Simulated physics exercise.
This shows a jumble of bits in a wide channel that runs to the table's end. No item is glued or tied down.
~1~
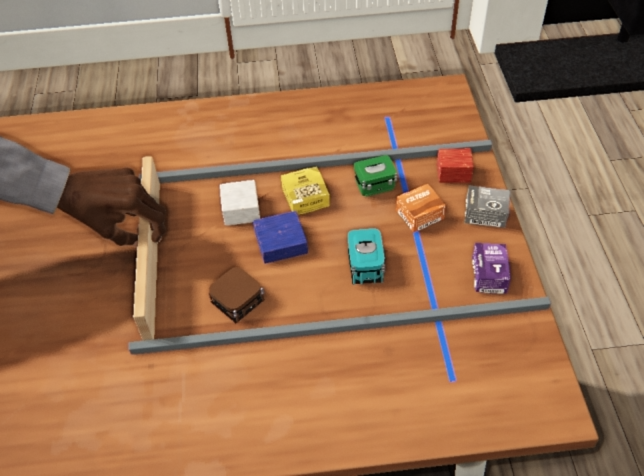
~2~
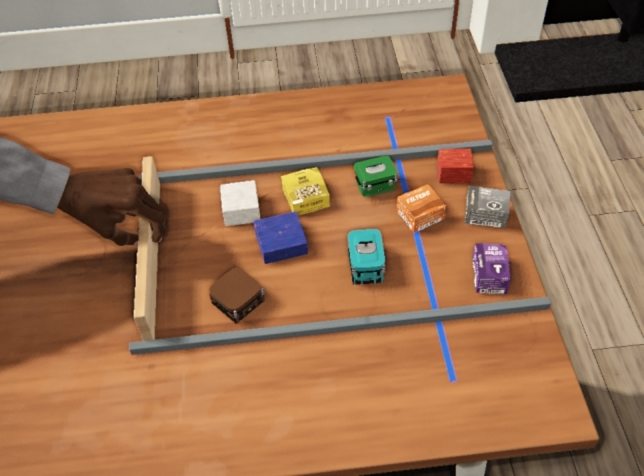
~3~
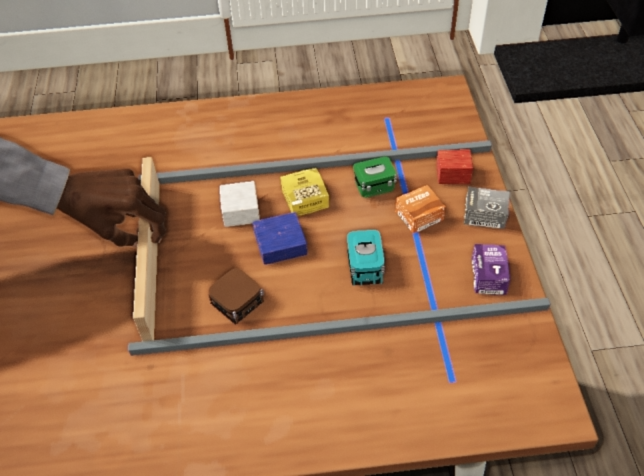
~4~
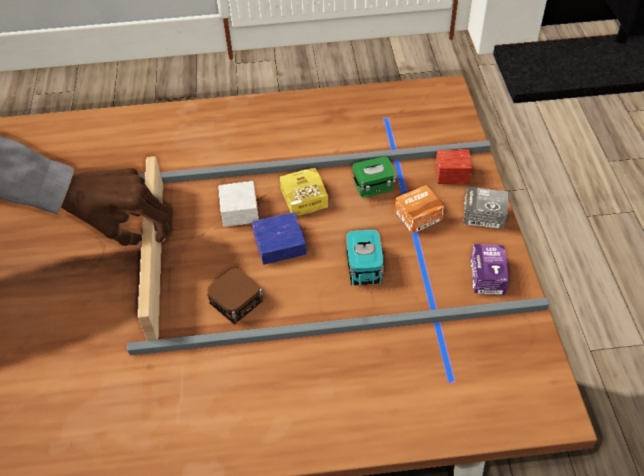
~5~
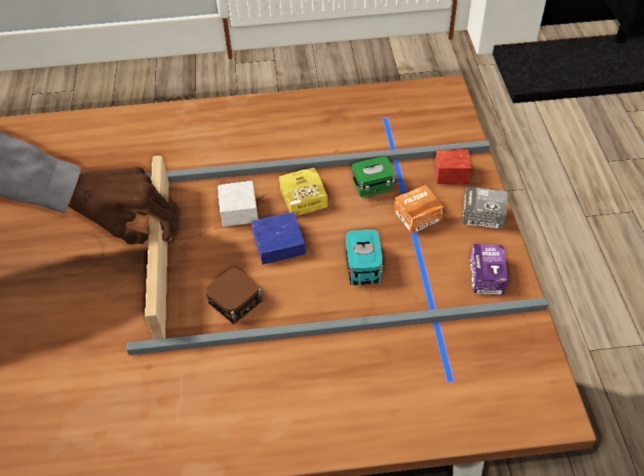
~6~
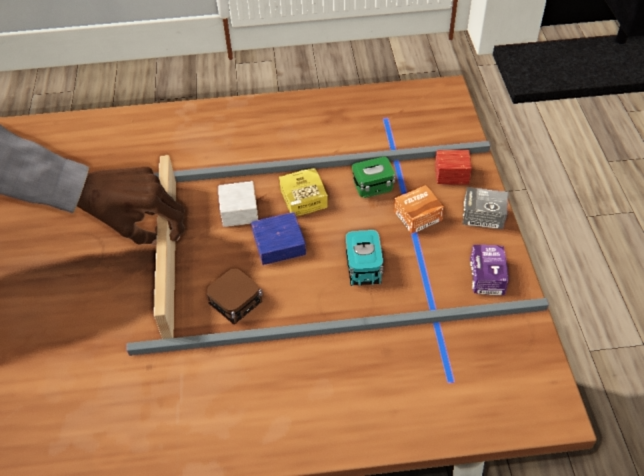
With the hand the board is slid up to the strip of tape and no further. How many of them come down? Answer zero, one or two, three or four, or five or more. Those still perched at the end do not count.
One or two.
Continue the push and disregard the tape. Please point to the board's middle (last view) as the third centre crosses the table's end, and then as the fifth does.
At (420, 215) for the third, at (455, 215) for the fifth.
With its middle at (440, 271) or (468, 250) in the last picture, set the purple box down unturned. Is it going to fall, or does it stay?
In the two tries the purple box is not knocked off and is not knocked off, in that order.
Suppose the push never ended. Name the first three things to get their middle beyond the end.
Earliest first: The red block, the grey box, the green case.
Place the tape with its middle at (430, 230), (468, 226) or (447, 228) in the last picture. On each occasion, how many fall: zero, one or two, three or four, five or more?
In order: 3 or 4, 5 or more, three to four.
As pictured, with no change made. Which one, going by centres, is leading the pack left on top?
Grey box ends nearest.
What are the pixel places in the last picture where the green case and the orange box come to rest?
I'd put one close to (492, 168) and the other close to (472, 206).
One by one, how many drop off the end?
The answer is exactly 1.
A little later, none off yet; grey box at rest near (485, 208); purple box at rest near (489, 270); red block at rest near (453, 167).
Next, none off yet; grey box at rest near (485, 208); purple box at rest near (489, 270); red block shifted about its own width near (492, 162).
When it is over, the number that fall off is one or two; down, red block.
